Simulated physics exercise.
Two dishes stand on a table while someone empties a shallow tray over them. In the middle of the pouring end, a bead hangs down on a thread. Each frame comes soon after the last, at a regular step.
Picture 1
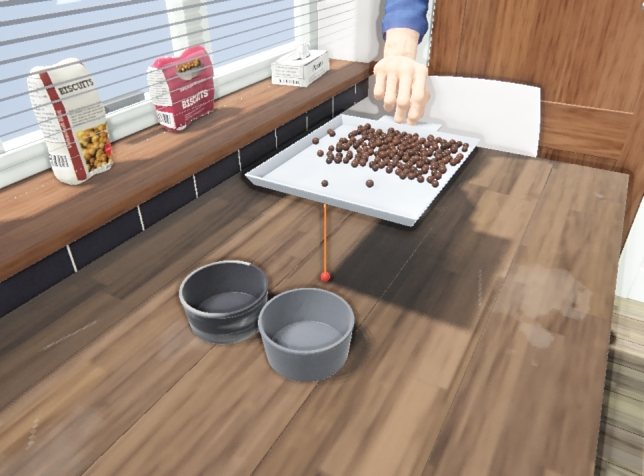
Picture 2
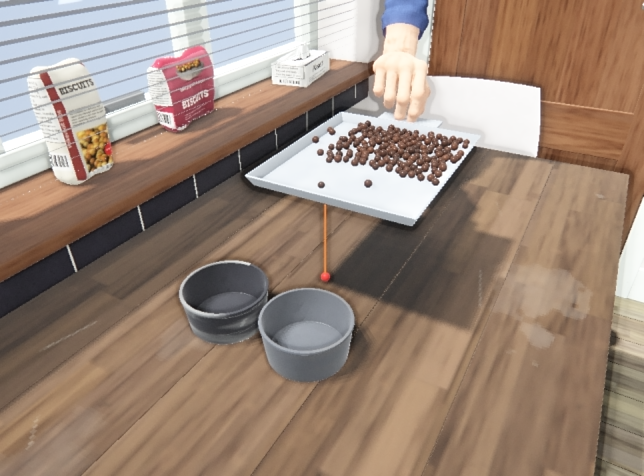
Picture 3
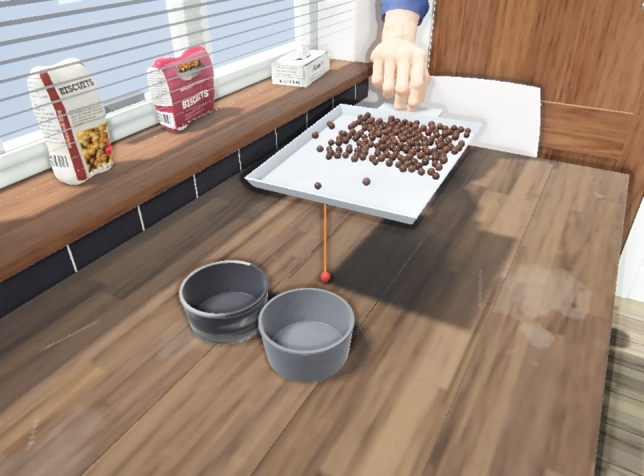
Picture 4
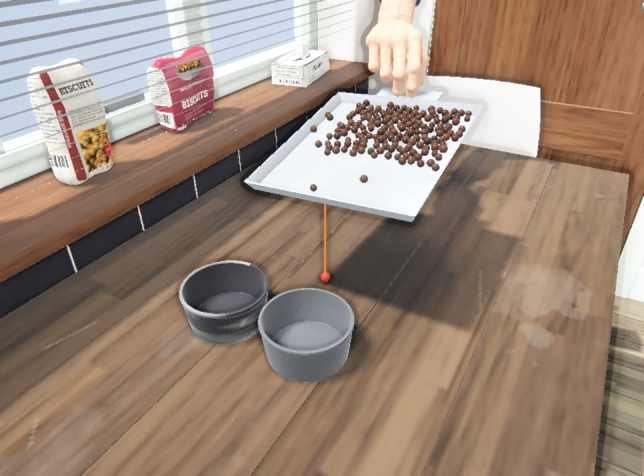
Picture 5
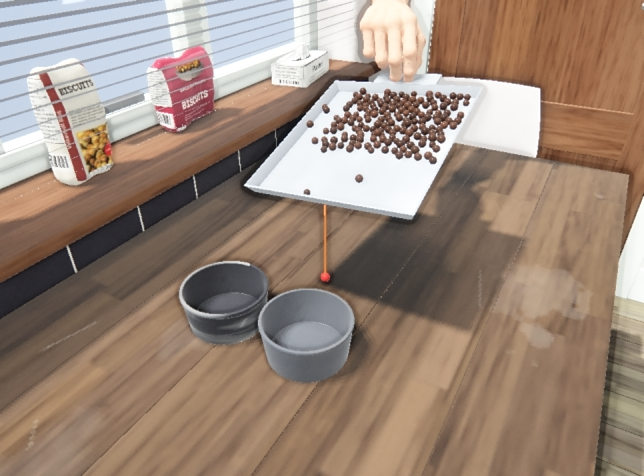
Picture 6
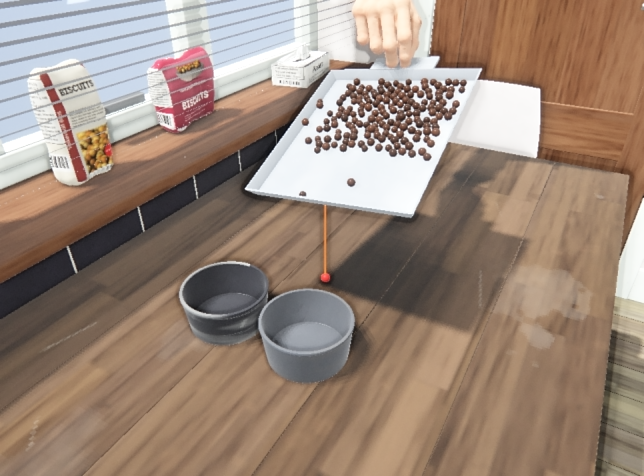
On a wooden table, a hand tilts a tray of chocolate balls above two grey dishes.
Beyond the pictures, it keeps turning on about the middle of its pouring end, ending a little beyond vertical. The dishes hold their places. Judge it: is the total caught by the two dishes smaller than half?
No.
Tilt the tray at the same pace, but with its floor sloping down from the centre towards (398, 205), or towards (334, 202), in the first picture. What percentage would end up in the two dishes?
In turn 0 and 50 in a hundred.
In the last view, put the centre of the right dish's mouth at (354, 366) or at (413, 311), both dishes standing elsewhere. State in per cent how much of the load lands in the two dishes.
You'd get near 30 per cent and afterwards near 0 per cent.
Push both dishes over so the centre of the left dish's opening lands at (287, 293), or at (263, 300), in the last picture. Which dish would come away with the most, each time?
It comes out as the dish further left in the first try and the dish further left in the second.
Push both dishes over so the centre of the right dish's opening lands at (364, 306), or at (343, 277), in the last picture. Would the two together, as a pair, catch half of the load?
Shy of half, then shy of half.
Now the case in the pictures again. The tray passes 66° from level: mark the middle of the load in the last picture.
Load centre: Approx. (247, 256).
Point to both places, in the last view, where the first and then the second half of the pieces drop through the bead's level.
I'd place the first part at (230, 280) and the rest at (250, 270).
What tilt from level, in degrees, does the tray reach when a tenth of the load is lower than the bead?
About 60 degrees.
Shortly afterwards, tray tipped steeply; near a quarter on the tray; a little in the right dish; near a quarter in the left dish; only a few outside both; near half in the air.
Next, tray tipped past a quarter turn; a little in the right dish; near two thirds in the left dish; near a quarter outside both; only a few in the air.
Some moments later, tray tipped past a quarter turn; a little in the right dish; near two thirds in the left dish; near a quarter outside both.
In the end, tray tipped past a quarter turn; a little in the right dish; near two thirds in the left dish; near a quarter outside both.
